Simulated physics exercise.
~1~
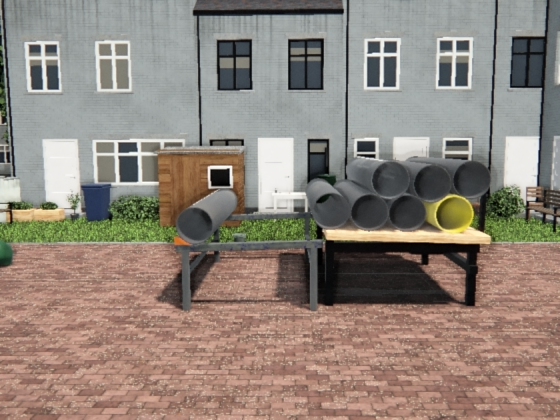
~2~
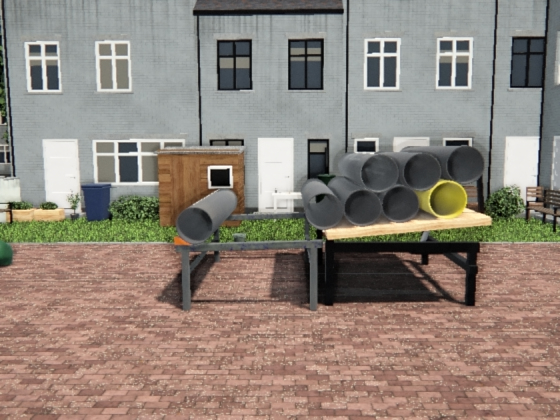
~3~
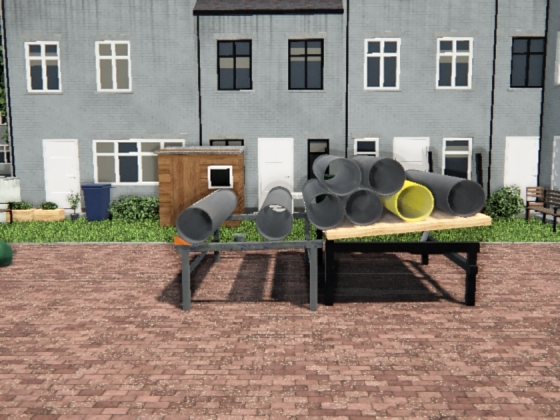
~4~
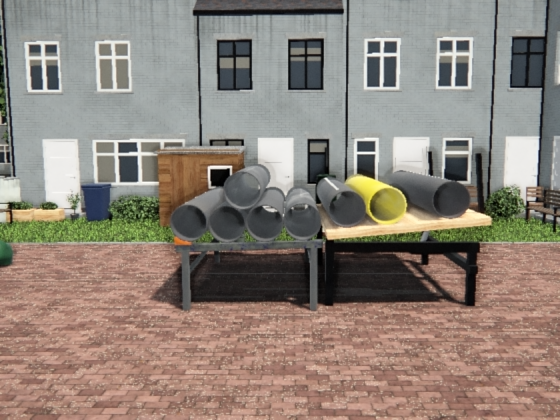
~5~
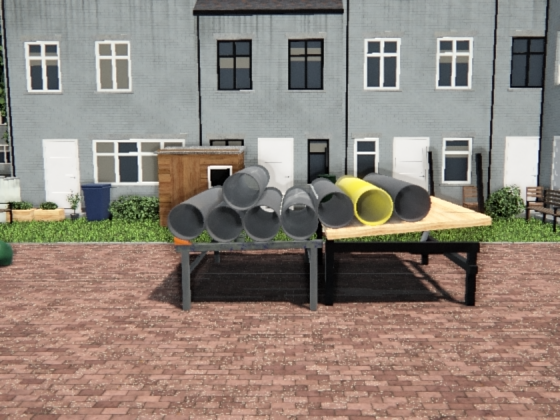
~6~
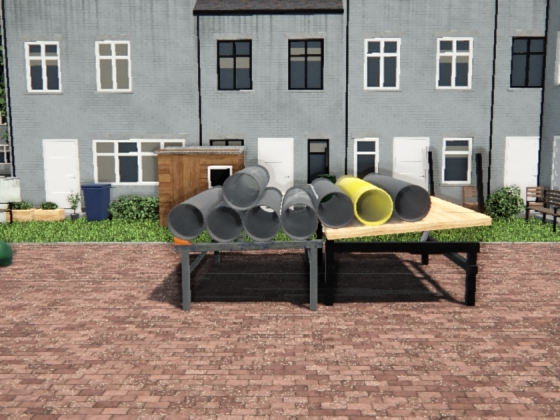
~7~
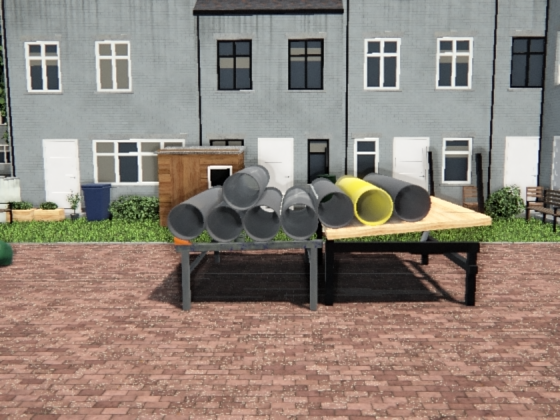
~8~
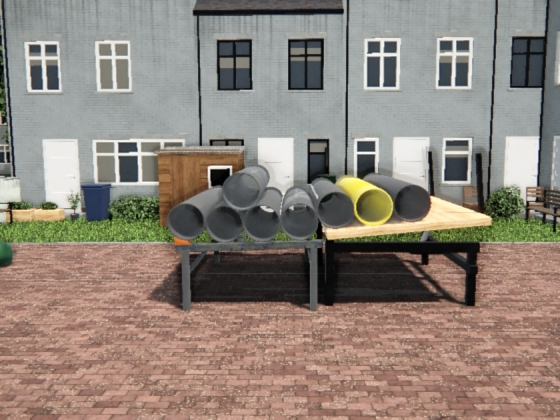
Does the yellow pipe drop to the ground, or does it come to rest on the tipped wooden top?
It comes to rest on the tipped wooden top, held in line between two grey pipes.
On a brick-paved yard before a row of grey terraced houses, seen from the front, a low grey rack stands left of a black-legged table with a pale wooden top. One grey pipe lies at the rack's left end, while more grey pipes and a yellow one are piled on the table. The top tips down to the left and the pile loosens, the pipes rolling leftward. Grey pipes cross onto the rack and pack against the first, one resting on top. The yellow pipe rolls after them and stops on the tilted top between two grey pipes, where everything stays still.
